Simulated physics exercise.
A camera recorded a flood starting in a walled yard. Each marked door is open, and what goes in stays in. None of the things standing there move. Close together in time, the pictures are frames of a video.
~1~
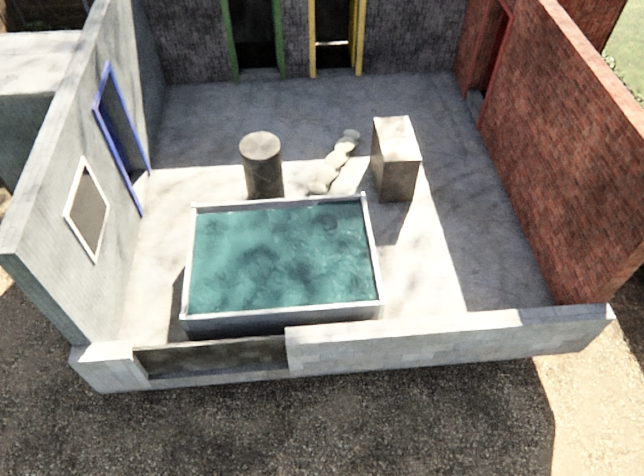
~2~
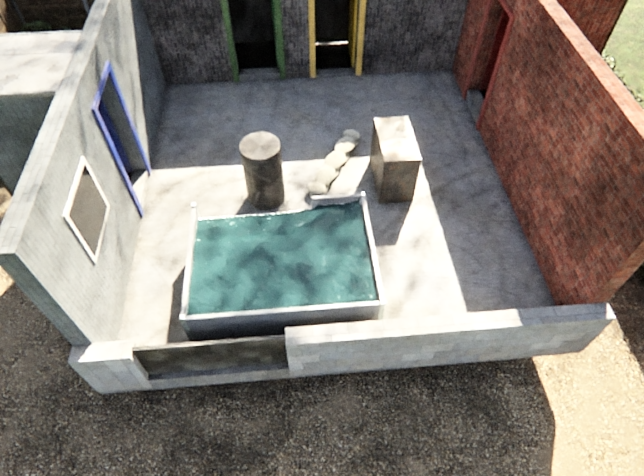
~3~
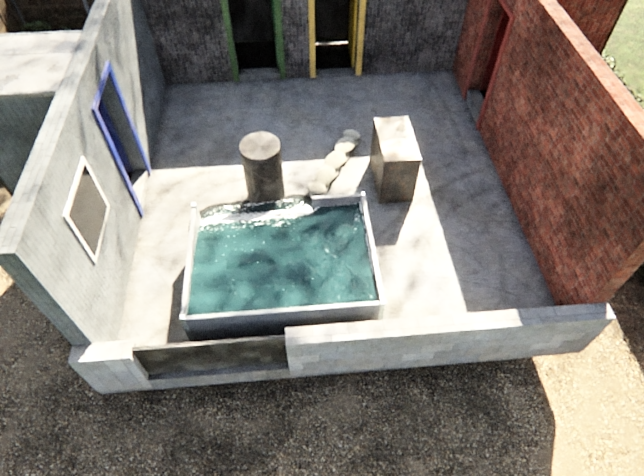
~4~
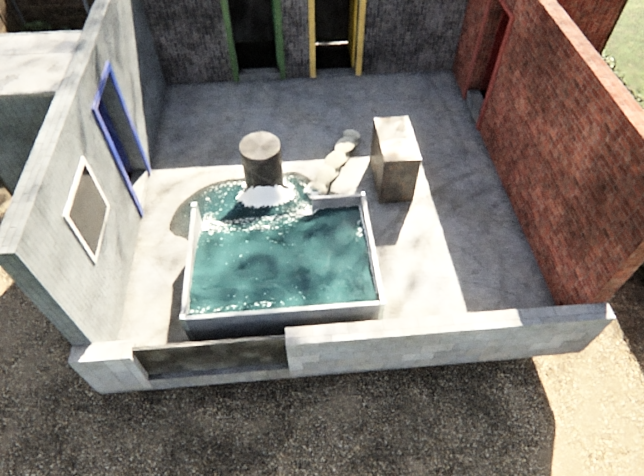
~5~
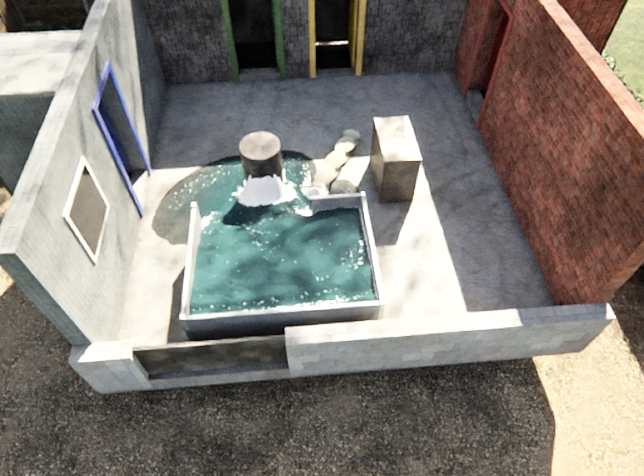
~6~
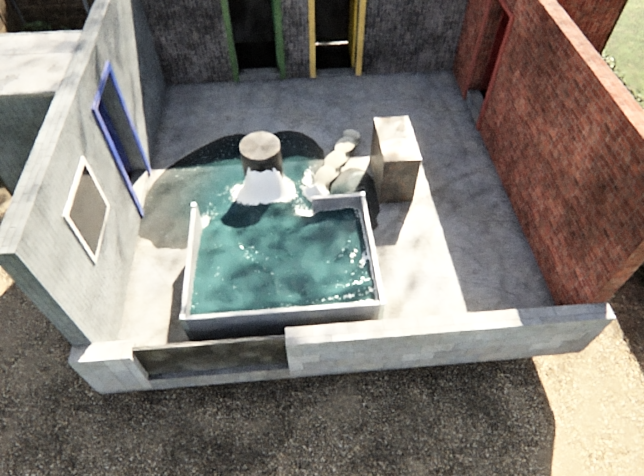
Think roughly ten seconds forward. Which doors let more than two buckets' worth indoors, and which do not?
The red door does not; the blue door lets more through; the yellow door lets more through; the green door lets more through.
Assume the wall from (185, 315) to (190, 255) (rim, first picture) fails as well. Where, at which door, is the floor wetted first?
That one is the blue one.
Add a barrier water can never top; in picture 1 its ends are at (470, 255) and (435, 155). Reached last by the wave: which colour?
Observed: The red-painted one.
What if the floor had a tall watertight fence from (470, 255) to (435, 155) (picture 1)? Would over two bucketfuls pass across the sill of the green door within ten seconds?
Short version: The green door gets past it.
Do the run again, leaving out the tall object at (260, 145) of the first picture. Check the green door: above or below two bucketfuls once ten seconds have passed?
The green door breaks the limit.
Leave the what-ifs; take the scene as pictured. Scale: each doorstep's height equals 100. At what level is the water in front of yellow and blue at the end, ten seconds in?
Around 220 in a hundred for the first and 40 in a hundred for the second.
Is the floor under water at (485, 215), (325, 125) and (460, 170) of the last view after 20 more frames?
First swamped, then swamped, then spared.
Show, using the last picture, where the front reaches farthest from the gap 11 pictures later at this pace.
Close to (402, 74).
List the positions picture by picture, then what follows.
The first frame shows the water tank at (282, 254) is whole and still.
In the second frame, water pours out on the water tank's far side and has run to a hidden place.
In the third frame, the front is at a hidden place, out from the gap on the water tank's far side.
In the fourth frame, water pours out on the water tank's far side and has run to (190, 201).
In the fifth frame, the front is at (296, 155), out from the gap on the water tank's far side.
In the sixth frame, the front is at (291, 134), out from the gap on the water tank's far side.
A moment on, water covers 45 % of the floor; the red door not reached, the blue door wet at the sill, nothing in, the yellow door not reached, the green door wet at the sill, nothing in.
Next, water covers 60 % of the floor; the red door not reached, the blue door over two buckets in, the yellow door over two buckets in, the green door under two buckets in.
Then, water covers 80 % of the floor; the red door not reached, the blue door far over two buckets in, the yellow door far over two buckets in, the green door over two buckets in.
Later, water covers 90 % of the floor; the red door wet at the sill, nothing in, the blue door far over two buckets in, the yellow door far over two buckets in, the green door over two buckets in.
In the end, water covers 95 % of the floor; the red door wet at the sill, nothing in, the blue door far over two buckets in, the yellow door far over two buckets in, the green door over two buckets in.
